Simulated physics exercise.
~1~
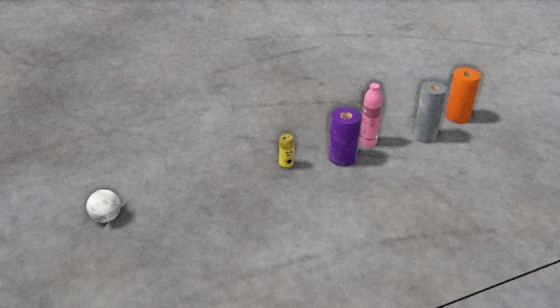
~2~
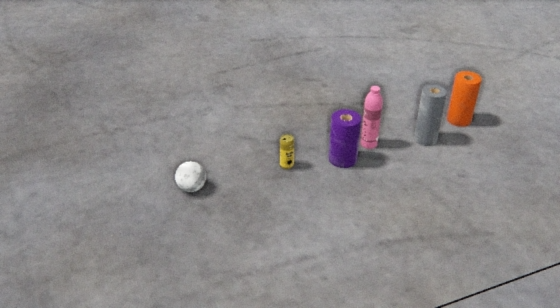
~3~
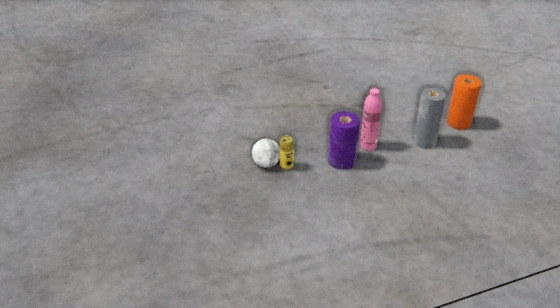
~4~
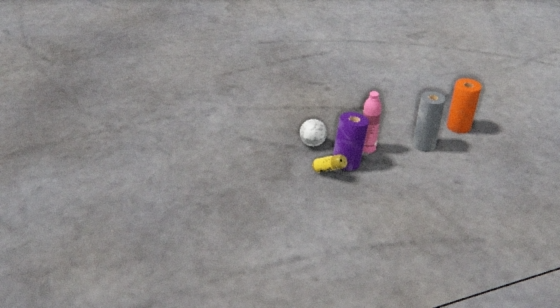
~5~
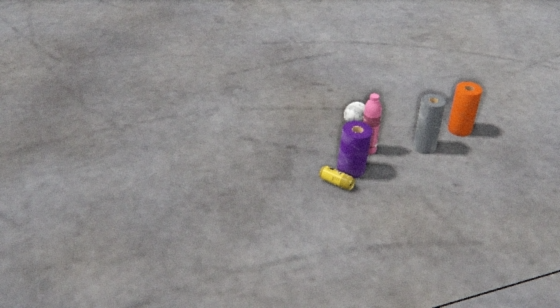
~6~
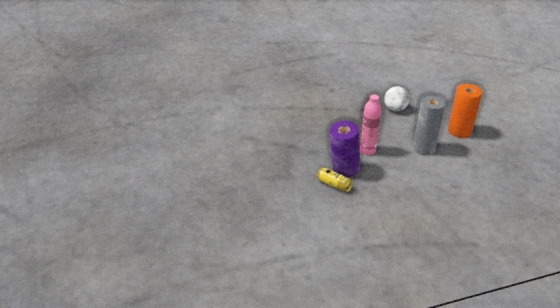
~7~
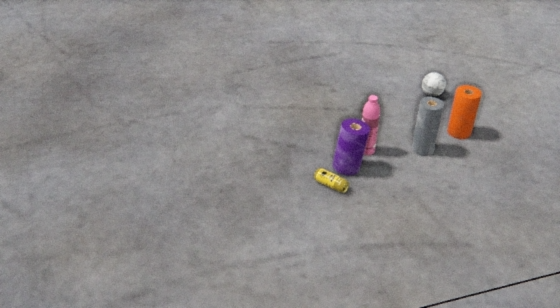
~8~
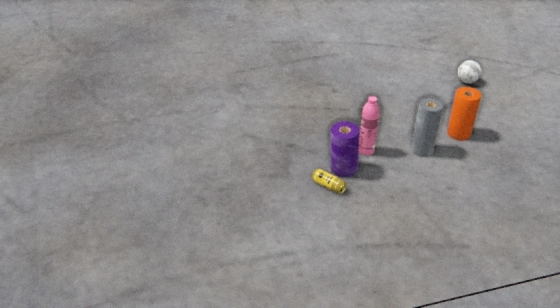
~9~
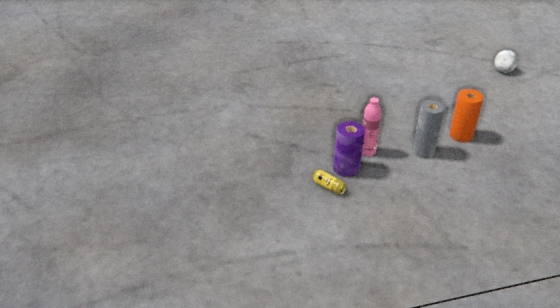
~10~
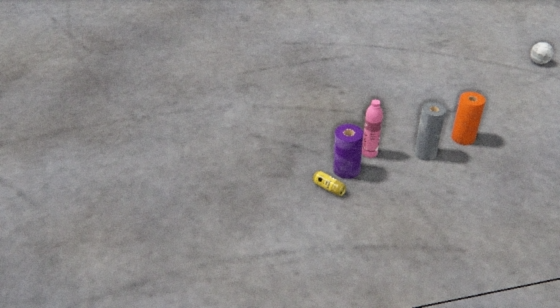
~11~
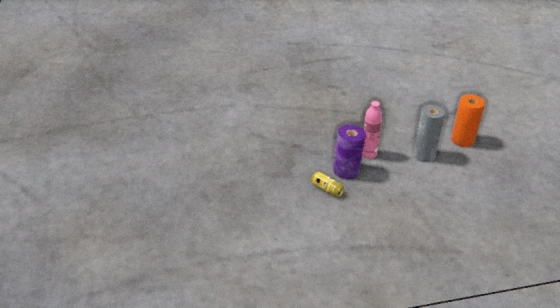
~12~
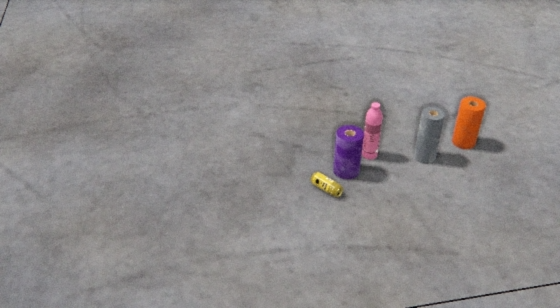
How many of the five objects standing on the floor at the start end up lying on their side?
Just one of them, the yellow can, ends up on its side. The purple roll, pink bottle, grey roll and orange roll are still upright.
Grey floor, a white ball rolling right, toppling a yellow can, rocking a purple roll and leaving view, four objects still standing.
